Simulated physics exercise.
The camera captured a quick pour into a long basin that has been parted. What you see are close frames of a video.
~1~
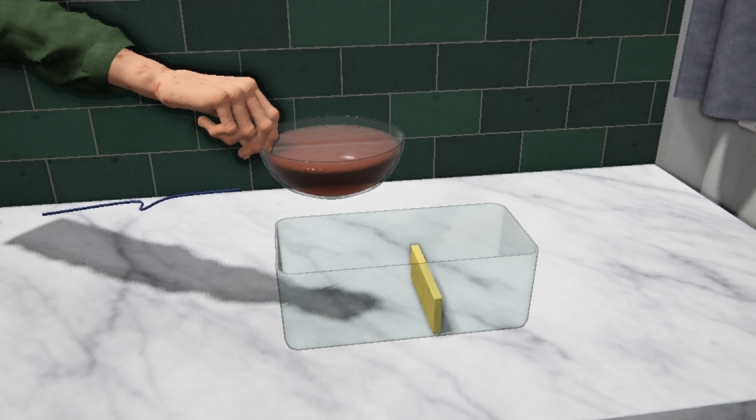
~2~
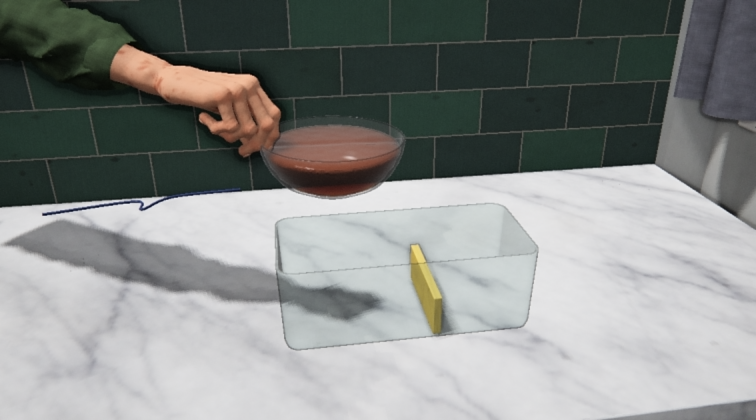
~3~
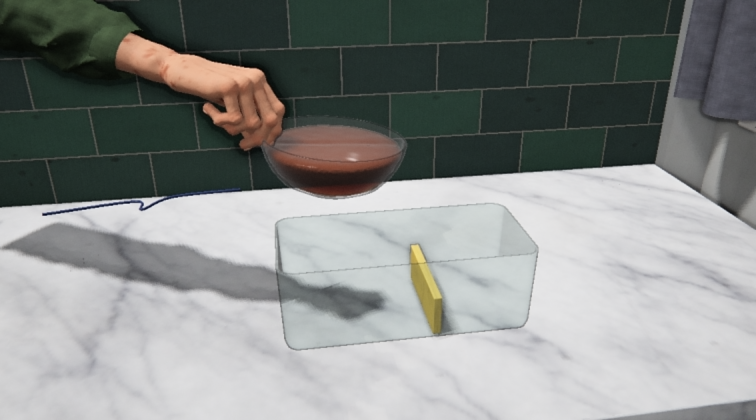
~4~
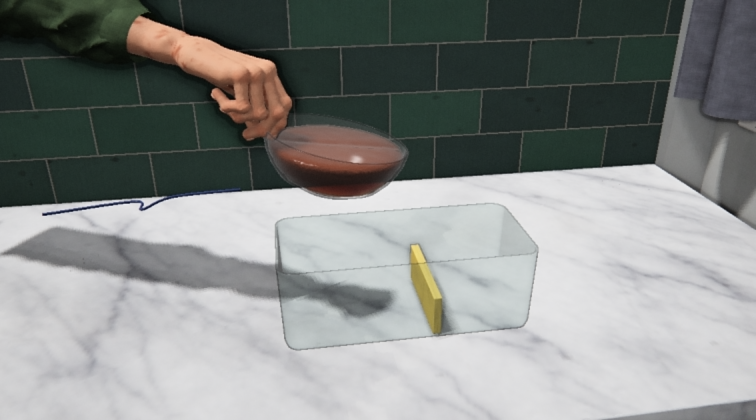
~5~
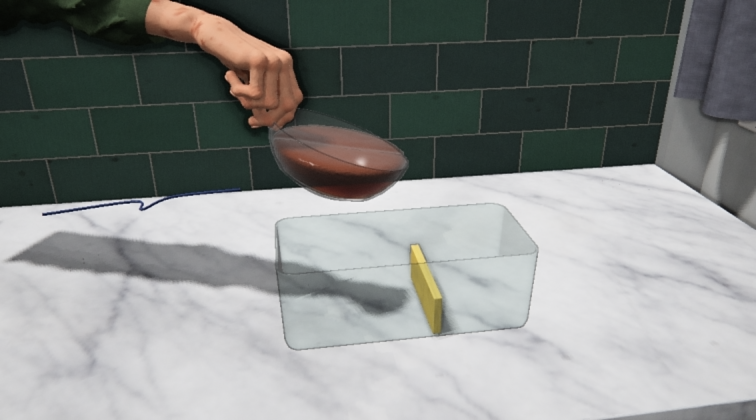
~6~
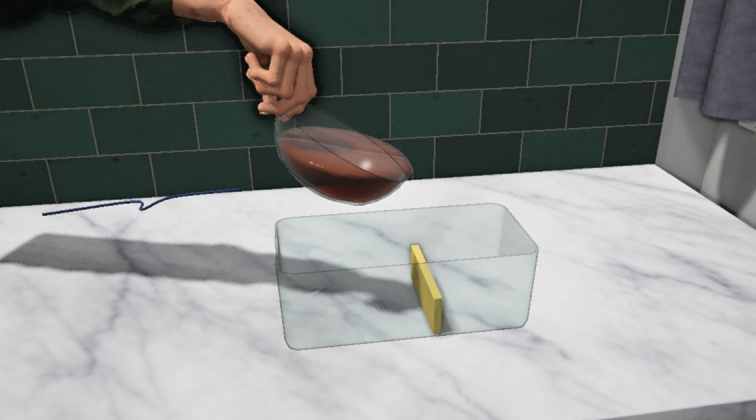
A hand tilts a glass bowl of reddish-brown liquid rightward above a clear divided basin.
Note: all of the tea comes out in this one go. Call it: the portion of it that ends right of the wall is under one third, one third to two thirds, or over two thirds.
One third to two thirds.
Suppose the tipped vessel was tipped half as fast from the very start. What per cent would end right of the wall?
Around 65 percent ends up there.
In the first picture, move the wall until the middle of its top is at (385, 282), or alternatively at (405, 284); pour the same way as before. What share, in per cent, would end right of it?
75 % then 55 %.
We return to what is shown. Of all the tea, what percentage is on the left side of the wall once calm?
I'd put it near 50 per cent.
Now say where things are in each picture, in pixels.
The first frame shows tilt 0°; pouring edge (403, 134); surface from (262, 148) to (399, 141); the long basin's rim runs from (276, 246) to (520, 227); the wall's top is at (426, 271).
The second frame shows tilt 1°; pouring edge (403, 136); surface from (263, 147) to (399, 142).
The third frame shows tilt 6°; pouring edge (404, 141); surface from (264, 143) to (400, 144).
The fourth frame shows tilt 13°; pouring edge (406, 150); surface from (267, 139) to (403, 148).
The fifth frame shows tilt 22°; pouring edge (406, 160); surface from (272, 137) to (405, 155); 1 per cent is over the edge.
The sixth frame shows tilt 32°; pouring edge (404, 173); surface from (278, 137) to (390, 158); 7 per cent is over the edge.
A moment on, the tilt is 91° and 9 per cent is still to pour, 21 is left of the wall and 42 right of it.
Next, the tilt is 94° and 0 per cent is still to pour, 41 is left of the wall and 39 right of it.
Then the tilt is 94° and 1 per cent is still to pour, 41 is left of the wall and 42 right of it.
Later the tilt is 94° and 0 per cent is still to pour, 47 is left of the wall and 47 right of it.
At rest 48 per cent lies left of the wall, 46 right of it and 6 outside.
